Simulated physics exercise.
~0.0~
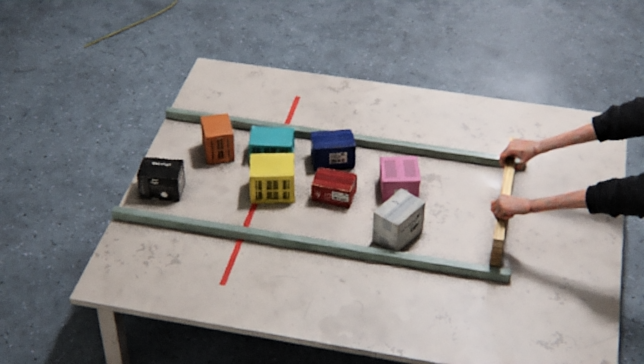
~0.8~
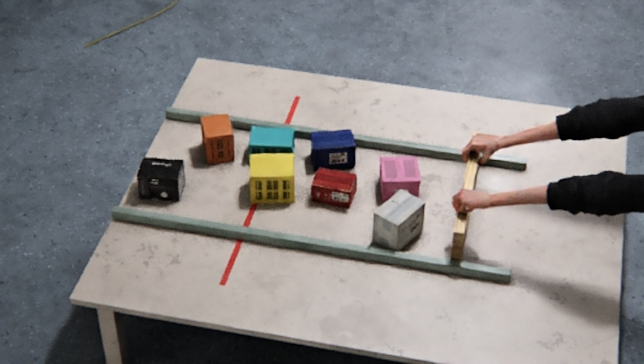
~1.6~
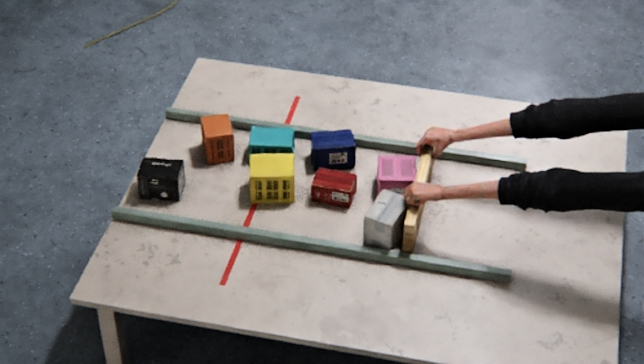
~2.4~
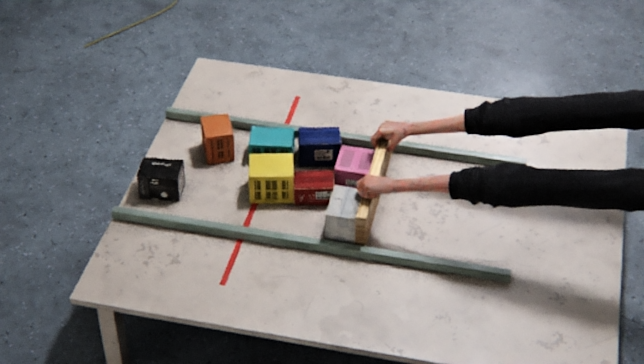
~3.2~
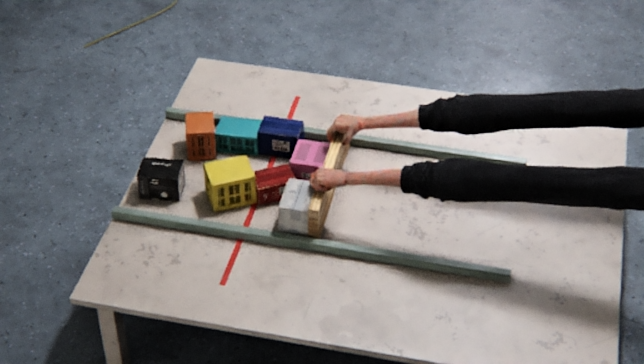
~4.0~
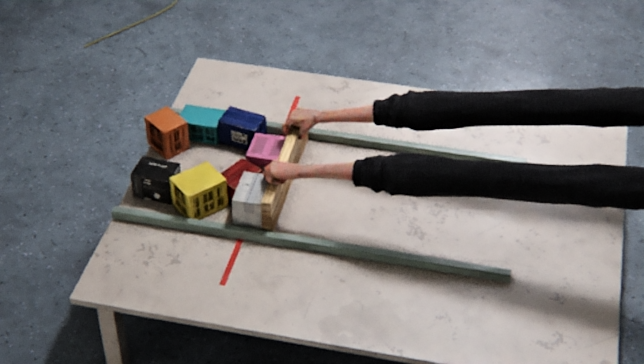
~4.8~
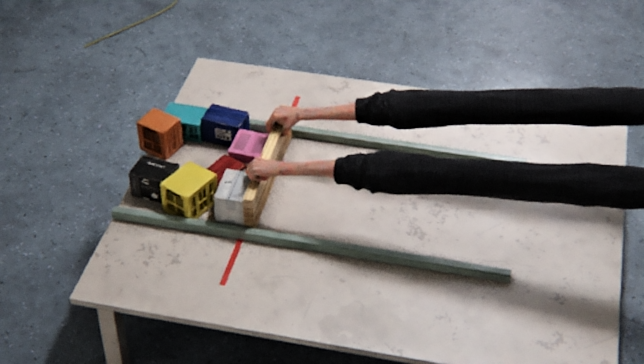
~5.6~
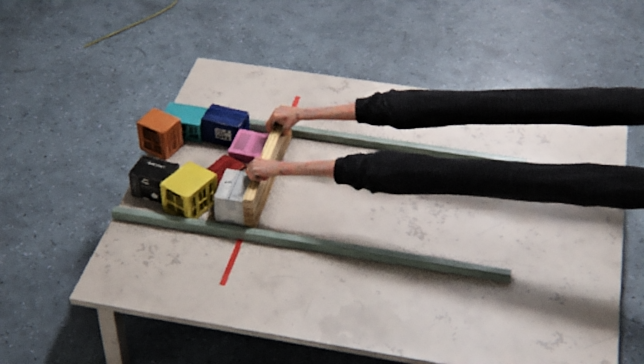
A wooden plank held by two hands slides left between two green rails, gathering the white, pink, red and blue boxes, then the yellow, turquoise, orange and black ones. It passes the red tape and stops with the boxes bunched near the table's left edge, none fallen.
